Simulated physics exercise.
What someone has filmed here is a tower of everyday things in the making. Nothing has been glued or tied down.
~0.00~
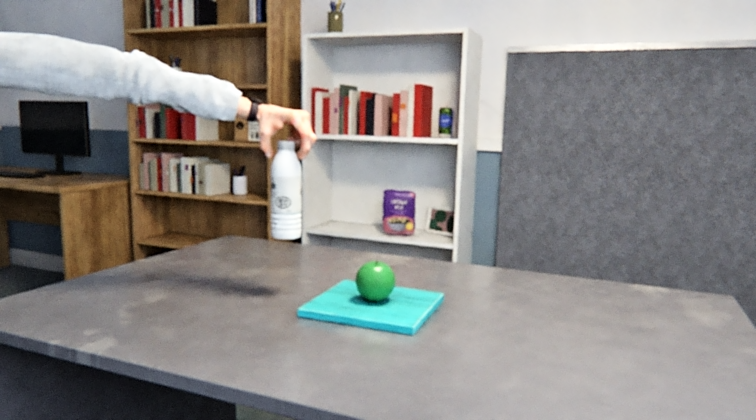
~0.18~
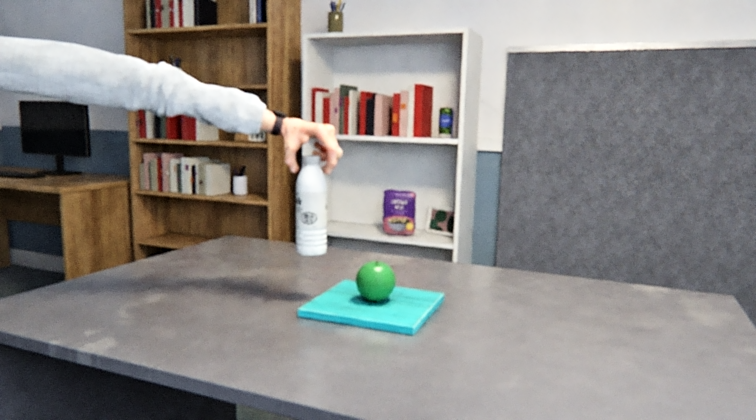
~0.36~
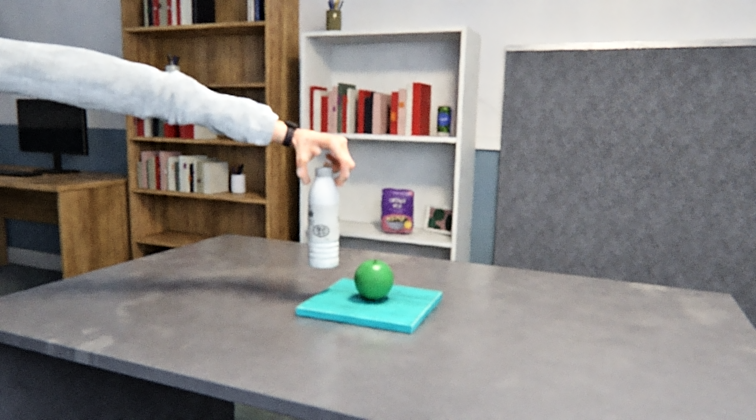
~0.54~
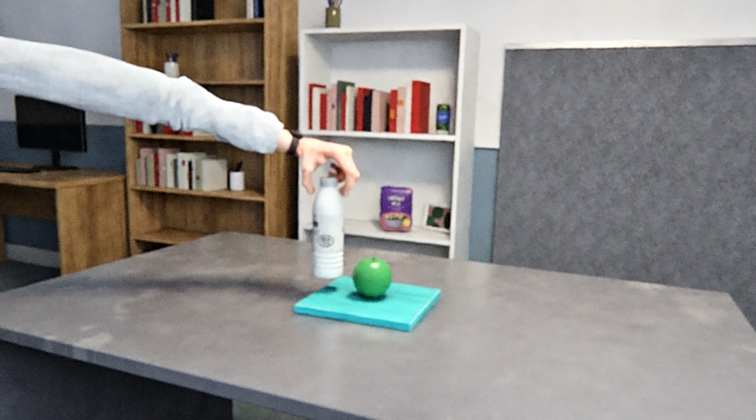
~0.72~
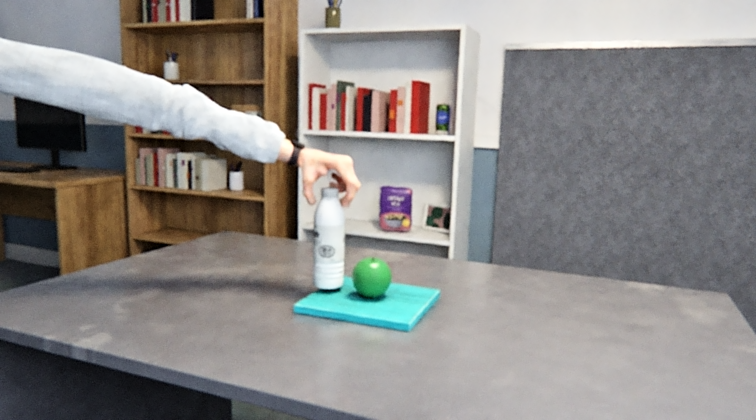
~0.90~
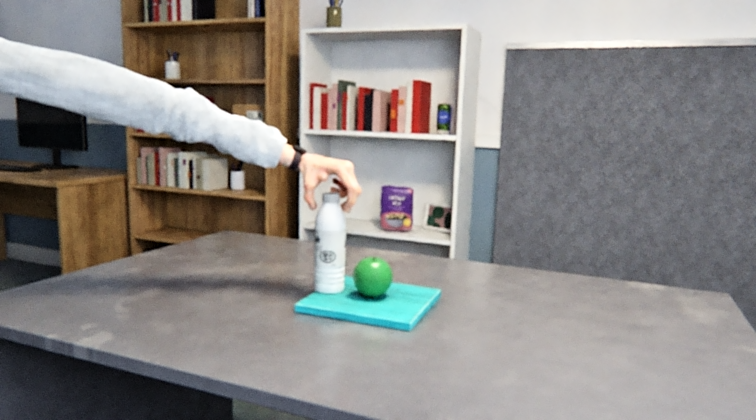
In an office-like room with bookshelves, a desk with a monitor and a grey partition, a dark grey table is seen from slightly above its front edge. A green apple sits on a turquoise square board near the middle, with a white bottle held above the table to its left. From the left, a hand carries the bottle rightward and lowers it beside the apple, while the view shifts very slightly.
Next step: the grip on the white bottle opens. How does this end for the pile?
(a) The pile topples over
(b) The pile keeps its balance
b.
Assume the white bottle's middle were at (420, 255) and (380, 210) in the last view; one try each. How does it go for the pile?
Attempt one, the pile survives; attempt two, it falls over.
After 1.10 s, no change.
After 1.50 s, white bottle resting near (330, 242).
In the end (2.0 s), all 3 unmoved. At the end, from the last picture's camera, white bottle near (330, 242). The pile holds.
